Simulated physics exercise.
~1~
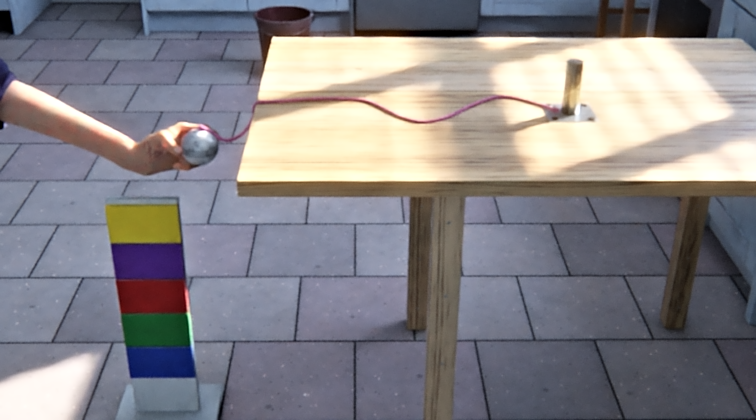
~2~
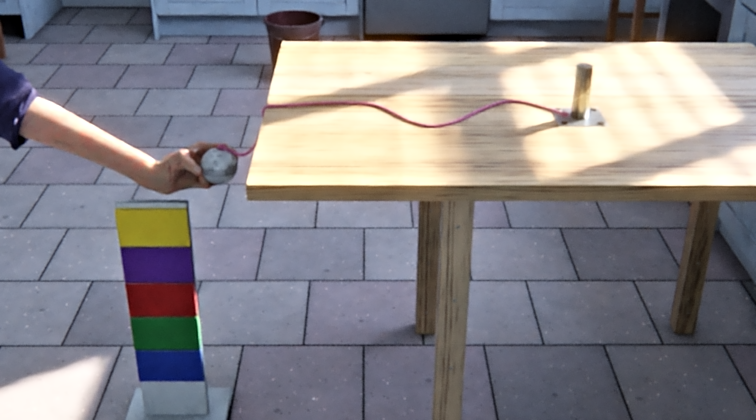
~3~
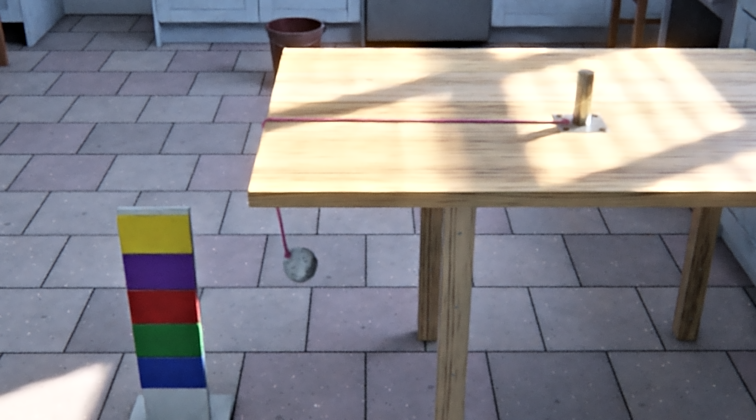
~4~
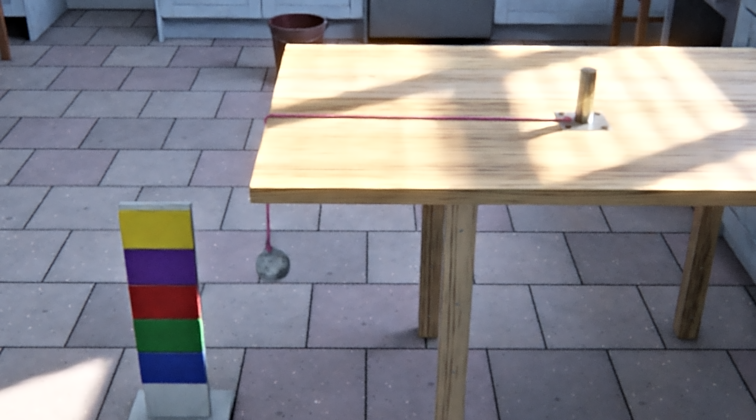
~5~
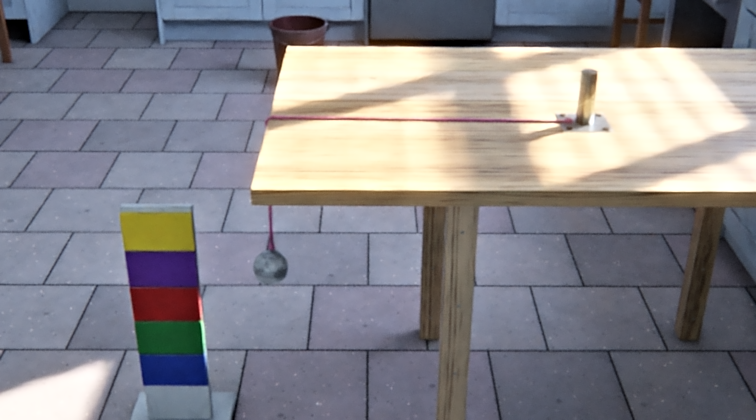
A pale, greyish ball on a thin reddish cord is held by a hand just off the left edge of a wooden table, with the cord lying in loose waves back to an upright post on the tabletop. Beside it stands a board of yellow, purple, red, green and blue bands. The hand shifts slightly to the right, then lets go and withdraws. The ball drops below the table edge, pulling the cord straight across the top. It swings back a little to the left, then hangs still, its centre level with the purple band.
